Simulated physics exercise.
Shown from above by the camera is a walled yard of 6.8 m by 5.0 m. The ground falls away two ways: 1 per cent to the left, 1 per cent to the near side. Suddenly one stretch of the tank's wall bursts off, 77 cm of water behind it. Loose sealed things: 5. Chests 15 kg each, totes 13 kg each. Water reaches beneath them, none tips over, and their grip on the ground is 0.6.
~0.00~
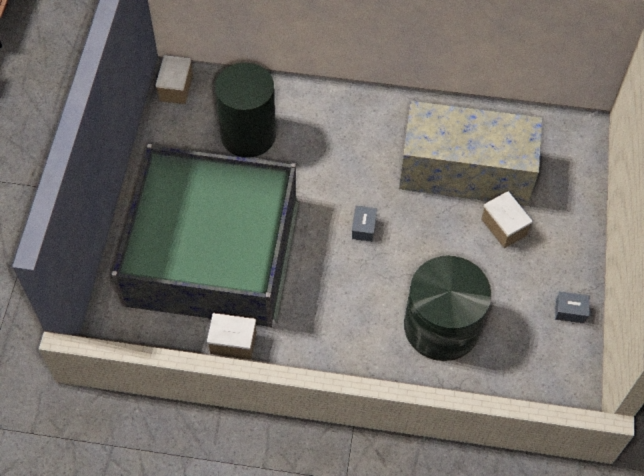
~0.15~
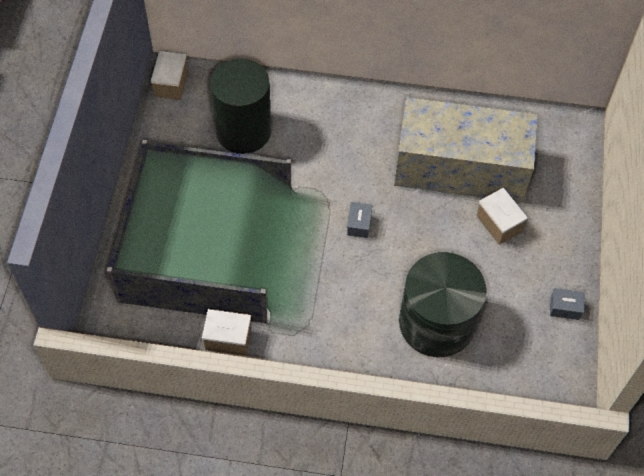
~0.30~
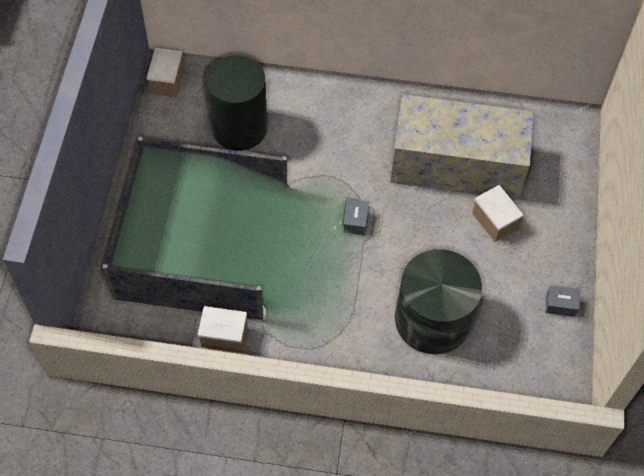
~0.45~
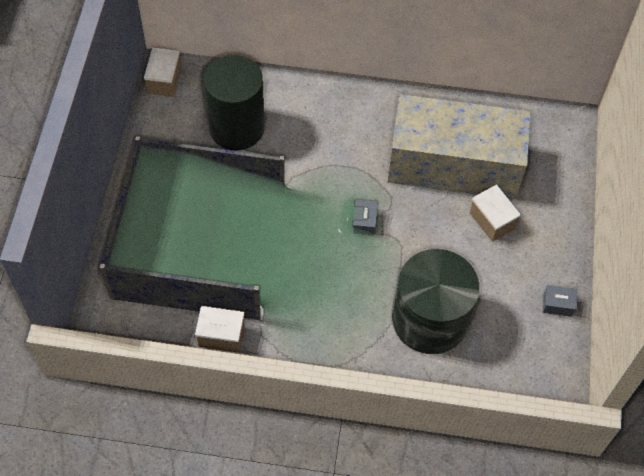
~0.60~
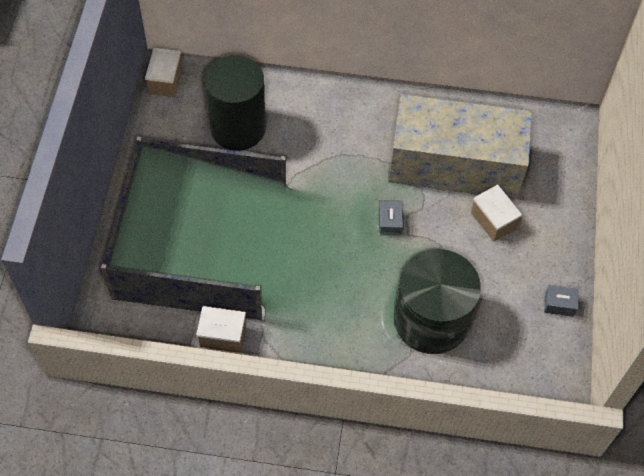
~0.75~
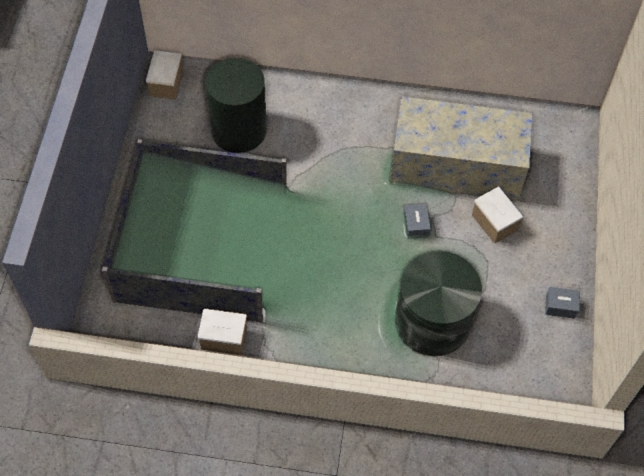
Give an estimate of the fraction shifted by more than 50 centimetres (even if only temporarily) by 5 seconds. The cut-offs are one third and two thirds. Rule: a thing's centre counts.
Answer: The large band.
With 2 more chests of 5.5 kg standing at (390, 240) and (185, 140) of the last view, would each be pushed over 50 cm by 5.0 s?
In that order: Past it, under.
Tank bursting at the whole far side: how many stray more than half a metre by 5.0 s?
Then it comes to 3.
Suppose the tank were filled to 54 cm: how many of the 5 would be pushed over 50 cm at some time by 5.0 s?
Count under that change: 3.
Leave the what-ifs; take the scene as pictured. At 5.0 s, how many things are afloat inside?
Answer: 4.
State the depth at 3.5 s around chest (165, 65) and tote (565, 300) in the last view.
First roughly 0 cm, second roughly 20 cm.
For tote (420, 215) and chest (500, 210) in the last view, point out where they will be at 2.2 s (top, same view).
About (562, 226) for the first and (592, 204) for the second.
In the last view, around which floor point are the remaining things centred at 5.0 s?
That lands at roughly (349, 203).
After 1.1 s 1 of 5 are over 50 cm from their spots; 0 afloat.
After 2.2 s 2 of 5 are over 50 cm from their spots; 2 afloat.
After 3.5 s 3 of 5 are over 50 cm from their spots; 3 afloat.
After 5.0 s 4 of 5 are over 50 cm from their spots, and 4 have been at some point; 4 afloat.
